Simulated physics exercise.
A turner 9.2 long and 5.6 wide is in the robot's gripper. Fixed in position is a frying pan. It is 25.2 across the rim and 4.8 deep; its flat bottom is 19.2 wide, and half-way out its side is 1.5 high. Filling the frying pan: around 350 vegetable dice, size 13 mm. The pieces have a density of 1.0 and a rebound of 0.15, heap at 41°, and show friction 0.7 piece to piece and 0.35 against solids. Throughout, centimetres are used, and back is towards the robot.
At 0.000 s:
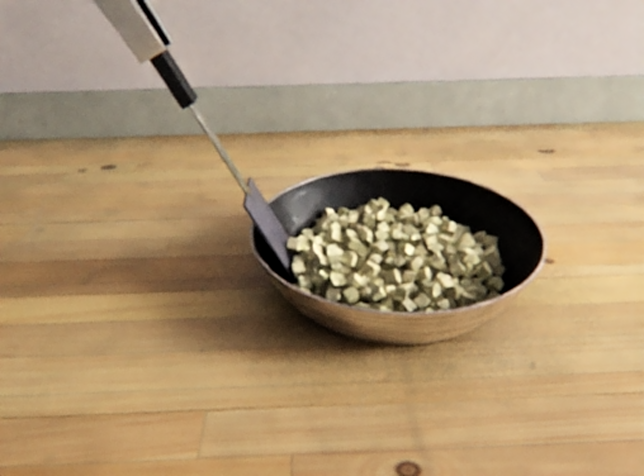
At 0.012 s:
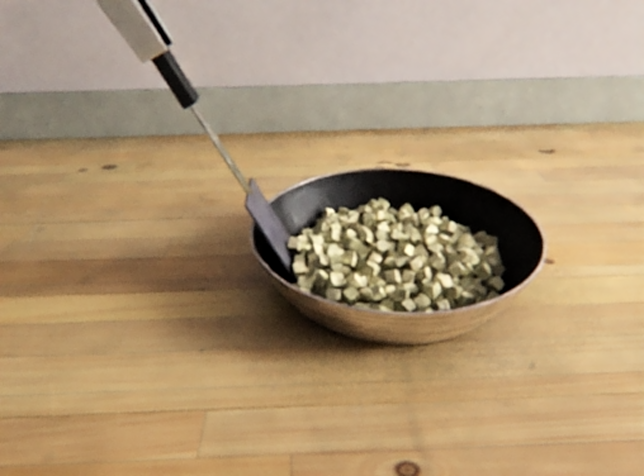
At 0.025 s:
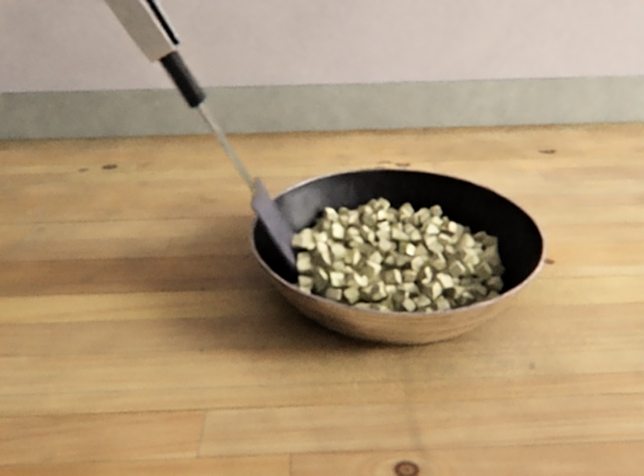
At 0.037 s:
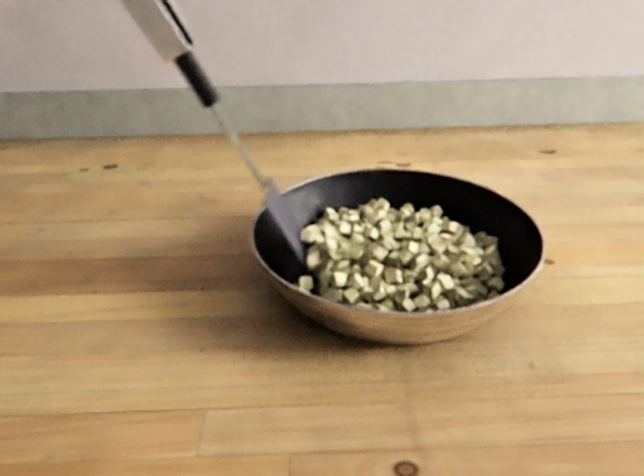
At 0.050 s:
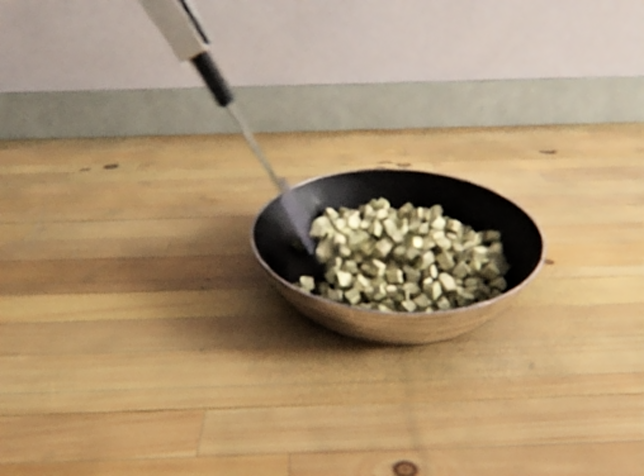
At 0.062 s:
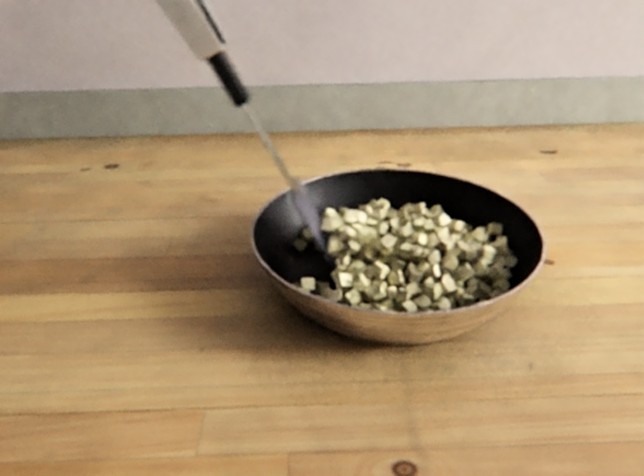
A dark frying pan with a coppery outside, heaped with small pale green vegetable dice, sits on a light wooden surface before a pinkish wall with a grey band, seen from slightly above. A grey turner with a black-and-white handle slants in from the upper left, its blade inside the pan's left side. The turner slides a short way right, pushing nearby dice inward and leaving a few behind, while the pan and camera stay still.
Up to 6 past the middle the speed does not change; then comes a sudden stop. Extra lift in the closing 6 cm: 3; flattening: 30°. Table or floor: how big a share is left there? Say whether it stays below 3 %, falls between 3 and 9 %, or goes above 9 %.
It falls between 3 and 9 %.
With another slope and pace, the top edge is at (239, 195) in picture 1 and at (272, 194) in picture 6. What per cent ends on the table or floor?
It comes to something like 0 %, give or take.
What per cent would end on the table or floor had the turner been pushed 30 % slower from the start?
About 0 per cent.
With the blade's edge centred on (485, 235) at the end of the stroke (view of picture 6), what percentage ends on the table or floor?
About 10 per cent.
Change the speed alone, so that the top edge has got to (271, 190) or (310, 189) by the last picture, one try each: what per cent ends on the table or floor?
About 0 and 10 per cent.
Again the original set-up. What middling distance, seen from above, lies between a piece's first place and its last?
The answer is about 2 cm.
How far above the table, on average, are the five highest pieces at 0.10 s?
Roughly 6 cm.
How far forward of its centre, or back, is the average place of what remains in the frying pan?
3.5 cm ahead.
After 0.10 s, sloping 64°, highest piece 6 above the table; 347 in the frying pan.
After 0.13 s, sloping 53°, highest piece 7 above the table; 347 in the frying pan.
After 0.35 s, sloping 34°, highest piece 6 above the table; 328 in the frying pan, 15 on the table or floor, 4 on the blade or in flight.
After 1.40 s, sloping 34°, highest piece 6 above the table; 328 in the frying pan, 19 on the table or floor.
In the end, 328 in the frying pan, 19 on the table or floor. That is 5 % on the table or floor.
